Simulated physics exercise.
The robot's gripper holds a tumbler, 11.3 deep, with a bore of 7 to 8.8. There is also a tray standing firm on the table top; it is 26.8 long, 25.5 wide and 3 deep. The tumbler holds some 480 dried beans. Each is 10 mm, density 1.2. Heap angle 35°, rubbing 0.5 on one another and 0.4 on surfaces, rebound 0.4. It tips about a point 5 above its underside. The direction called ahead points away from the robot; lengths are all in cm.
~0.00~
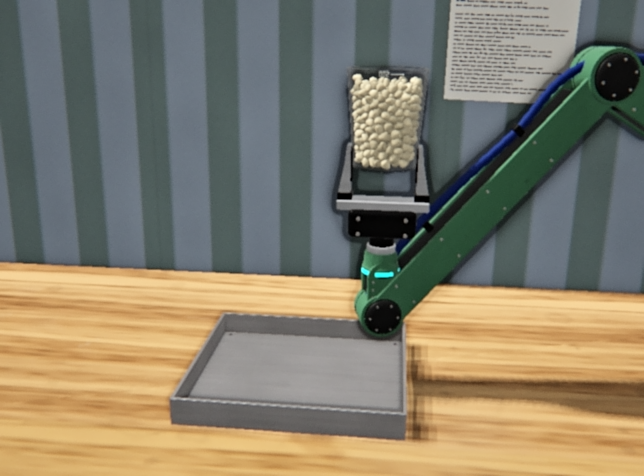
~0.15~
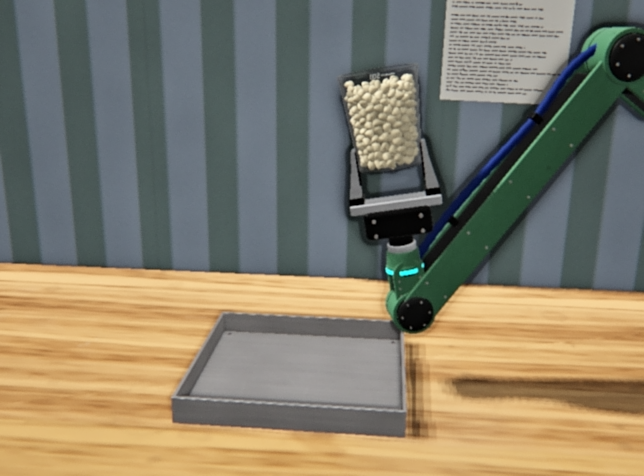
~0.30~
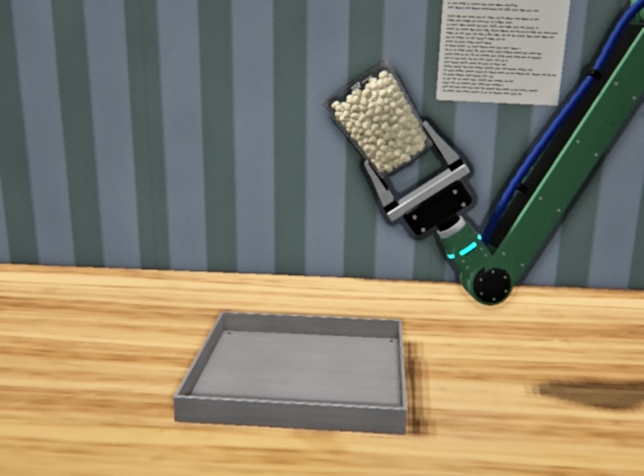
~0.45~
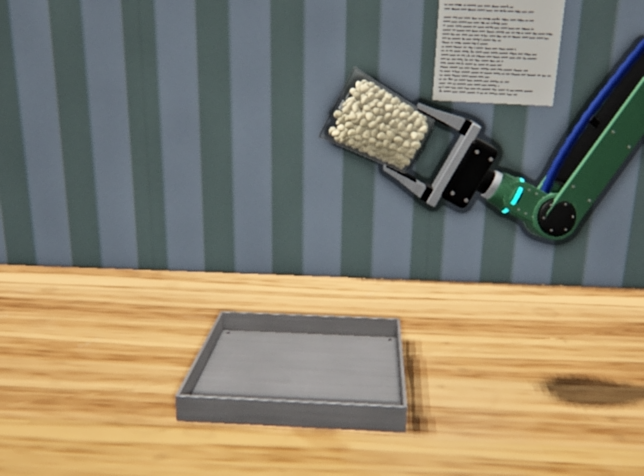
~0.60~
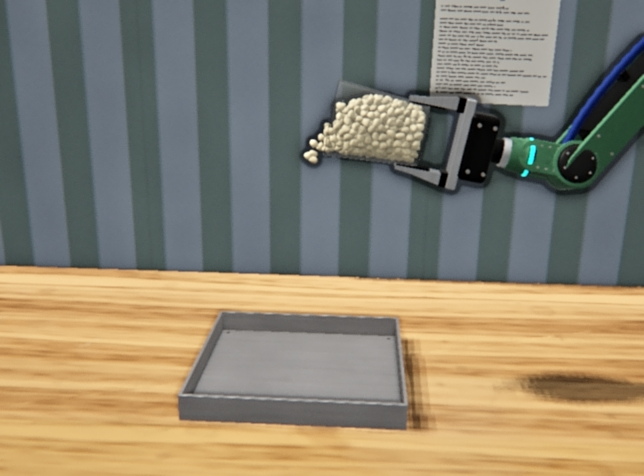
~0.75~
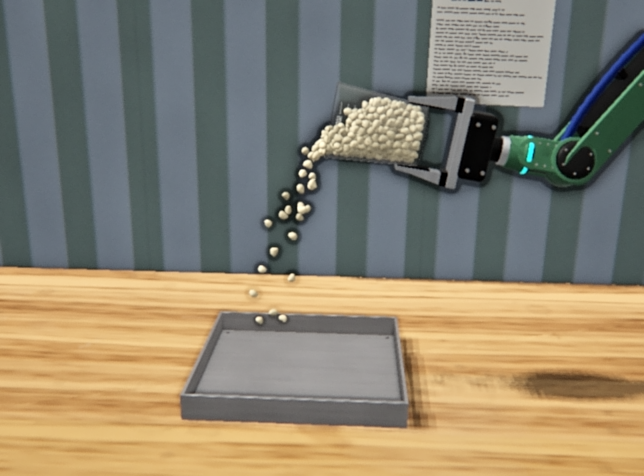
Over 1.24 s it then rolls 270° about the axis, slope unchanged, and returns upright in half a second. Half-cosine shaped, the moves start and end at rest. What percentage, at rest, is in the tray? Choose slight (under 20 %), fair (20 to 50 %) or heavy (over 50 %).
Fair, 20 to 50 %.
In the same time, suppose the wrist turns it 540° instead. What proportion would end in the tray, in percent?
Share: Close to 35 %.
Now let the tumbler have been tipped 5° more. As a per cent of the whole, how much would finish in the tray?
Then about 45 per cent.
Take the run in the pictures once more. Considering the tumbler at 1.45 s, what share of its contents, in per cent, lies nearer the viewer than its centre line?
60 per cent, roughly.
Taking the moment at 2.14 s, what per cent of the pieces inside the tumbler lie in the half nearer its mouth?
40 %, roughly.
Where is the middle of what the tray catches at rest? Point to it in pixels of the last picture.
Near (260, 371).
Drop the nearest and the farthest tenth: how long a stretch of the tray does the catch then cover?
That stretch is around 16 cm long.
By 1.45 s, tipped 81°, highest piece 37 above the table; 399 in the tumbler, 56 in the tray, 2 on the table or floor, 22 in flight or on a rim.
By 2.14 s, tipped 64°, highest piece 36 above the table; 329 in the tumbler, 139 in the tray, 5 on the table or floor, 6 in flight or on a rim.
By 2.69 s, upright, highest piece 40 above the table; 329 in the tumbler, 145 in the tray, 5 on the table or floor.
By 3.39 s, upright, highest piece 39 above the table; 329 in the tumbler, 145 in the tray, 5 on the table or floor.
Final count, 329 in the tumbler, 145 in the tray, 5 on the table or floor. That is 30 % in the tray.
